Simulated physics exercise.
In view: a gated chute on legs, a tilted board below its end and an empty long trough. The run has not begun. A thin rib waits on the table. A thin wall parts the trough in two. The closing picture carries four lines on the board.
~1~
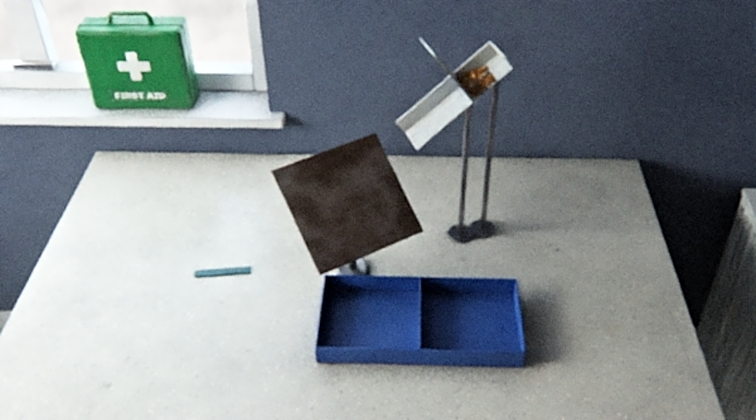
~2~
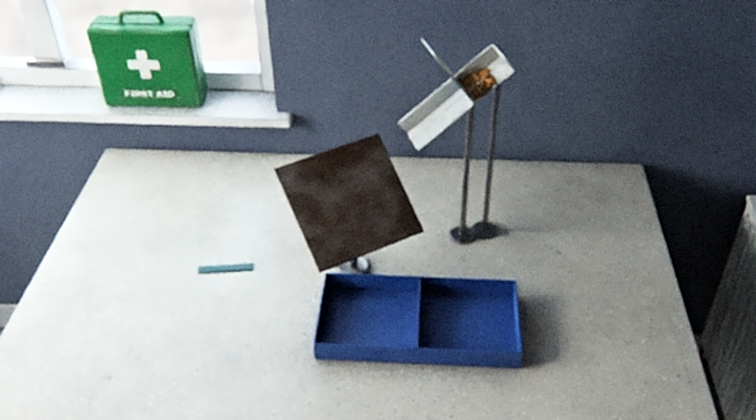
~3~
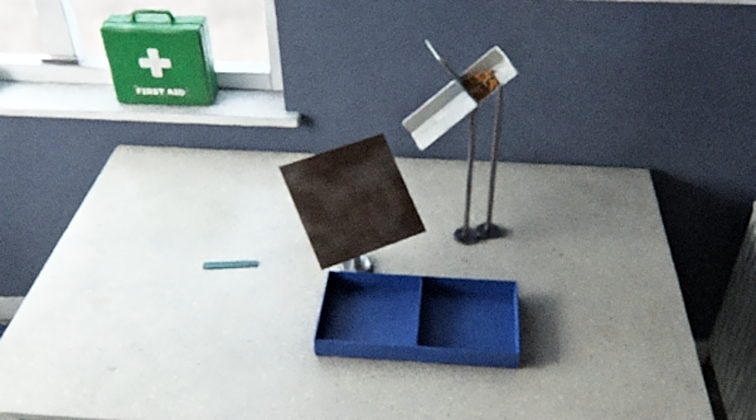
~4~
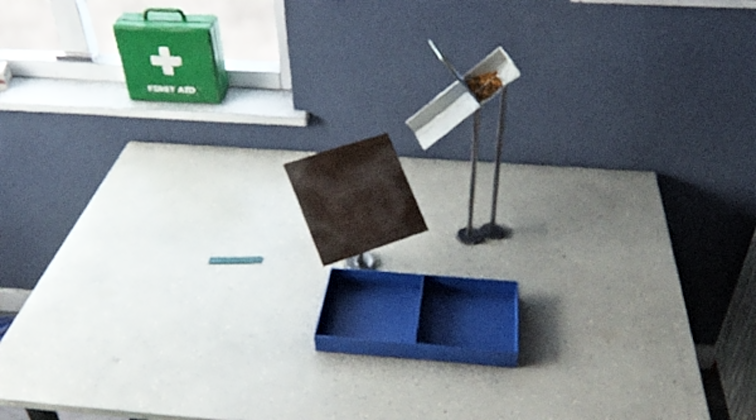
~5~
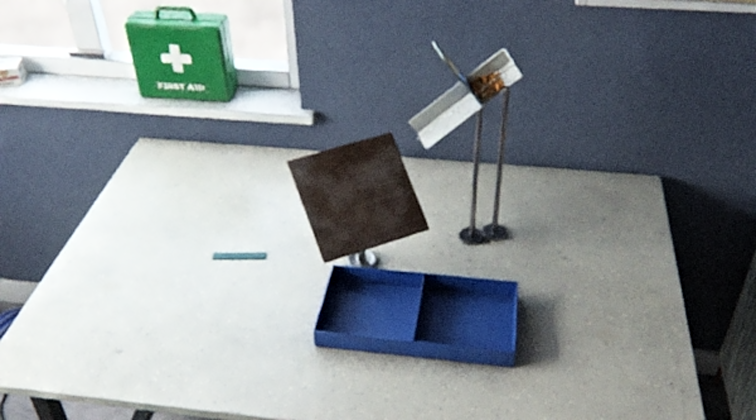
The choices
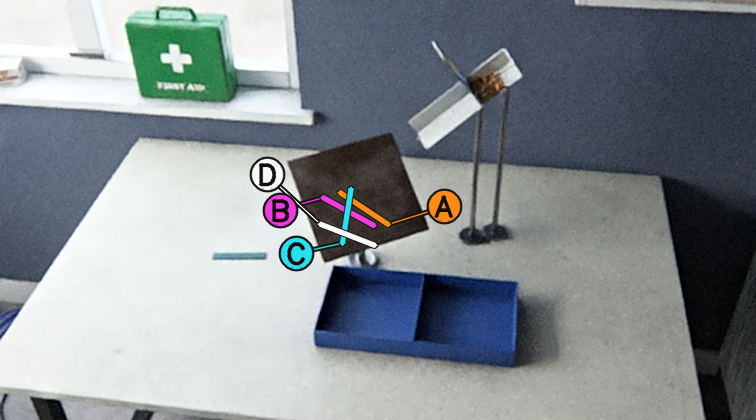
In the video, a raised chute holding small brown pieces stands behind a tilted dark board and a blue two-part trough, near a teal strip and a green first aid case. The view shifts slightly while the objects stay still.
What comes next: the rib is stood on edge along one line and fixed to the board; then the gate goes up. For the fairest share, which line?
Choose A.
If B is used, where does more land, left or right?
Left.
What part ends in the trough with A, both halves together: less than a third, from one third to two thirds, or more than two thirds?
It is more than two thirds.
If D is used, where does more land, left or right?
Left.
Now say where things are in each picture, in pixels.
The first picture shows load behind the gate at (472, 82), roasted chickpeas; lip of the chute at (411, 141), sloping fairly steeply.
The second picture shows middle of the board at (350, 200), tilted fairly steeply; middle of its low edge at (374, 252); of its high edge at (328, 150).
The third picture shows front corners of the trough at (314, 340) and (520, 353); front end of its middle wall at (416, 346).
The fourth picture shows middle of the load at (481, 86); lip at (420, 141).
The fifth picture shows middle of the load at (484, 87); lip at (422, 141).
On the marked copy, line A from (340, 192) to (388, 224); line B from (323, 197) to (373, 225); line C from (351, 189) to (342, 243); line D from (320, 224) to (374, 245).
Choosing A, of what is caught, about half in the left half, about half in the right.
Choosing B, of what is caught, nearly all in the left half, a small part in the right.
Choosing C, of what is caught, nearly all in the left half, a small part in the right.
Choosing D, of what is caught, nearly all in the left half, a small part in the right.
